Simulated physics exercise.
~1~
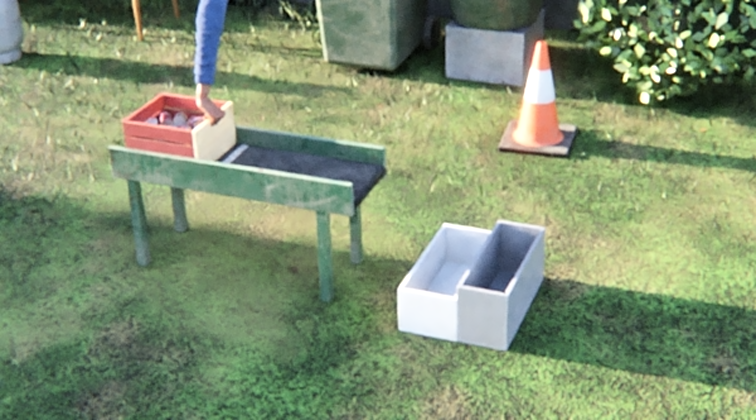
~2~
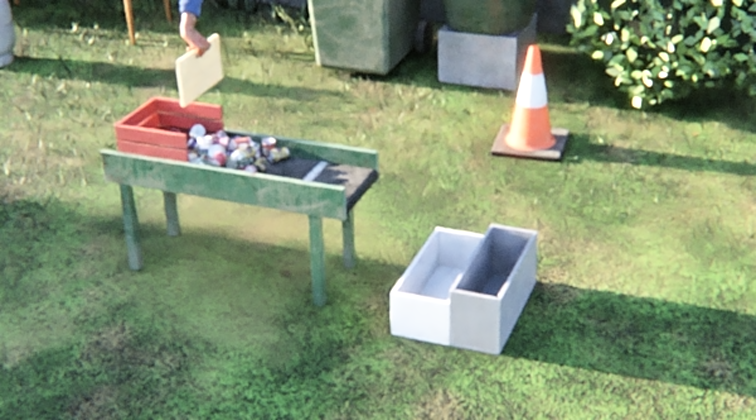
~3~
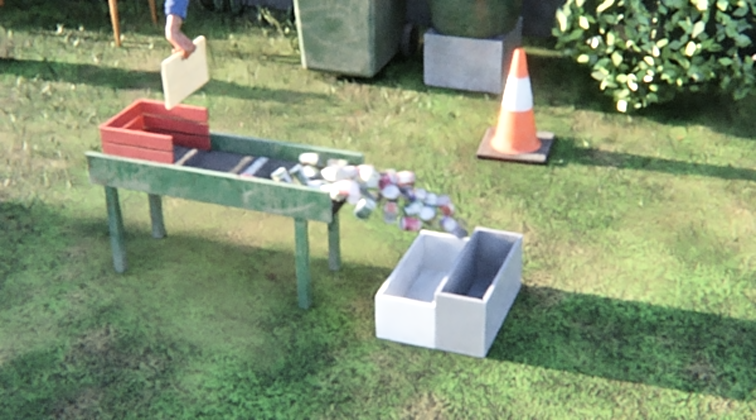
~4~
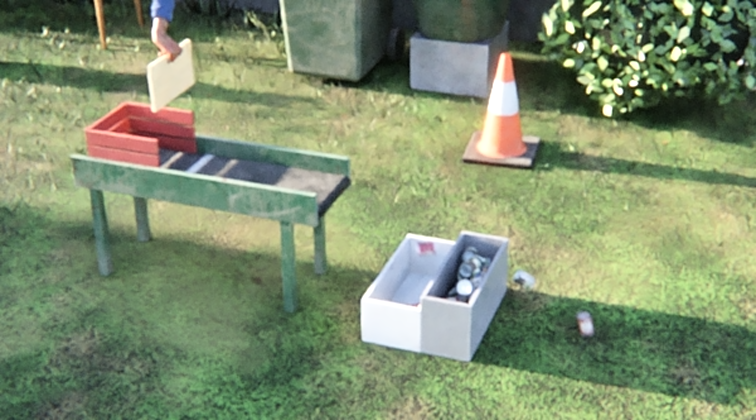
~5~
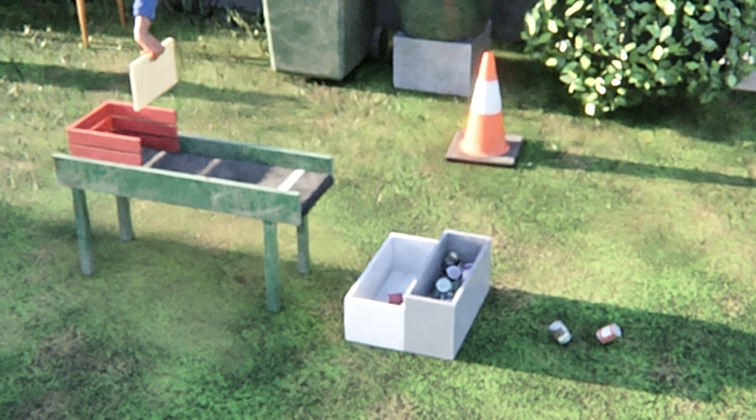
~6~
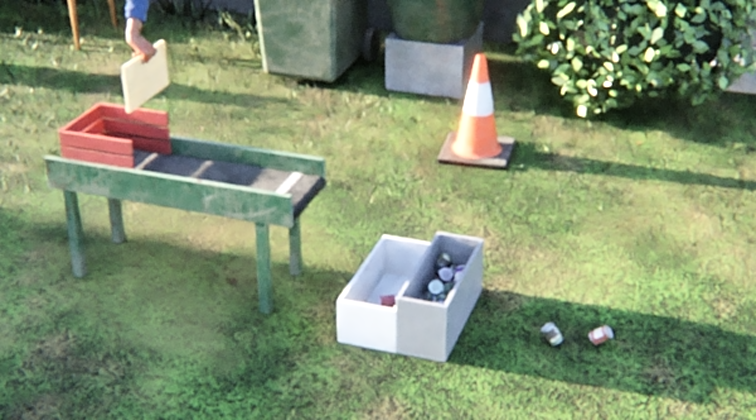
In this clip, a hand lifts a cream panel from a red pen on a green-sided belt, and small tins ride right and spill off the end, most landing in the grey tub, a few in the white box, and two on the grass beyond.
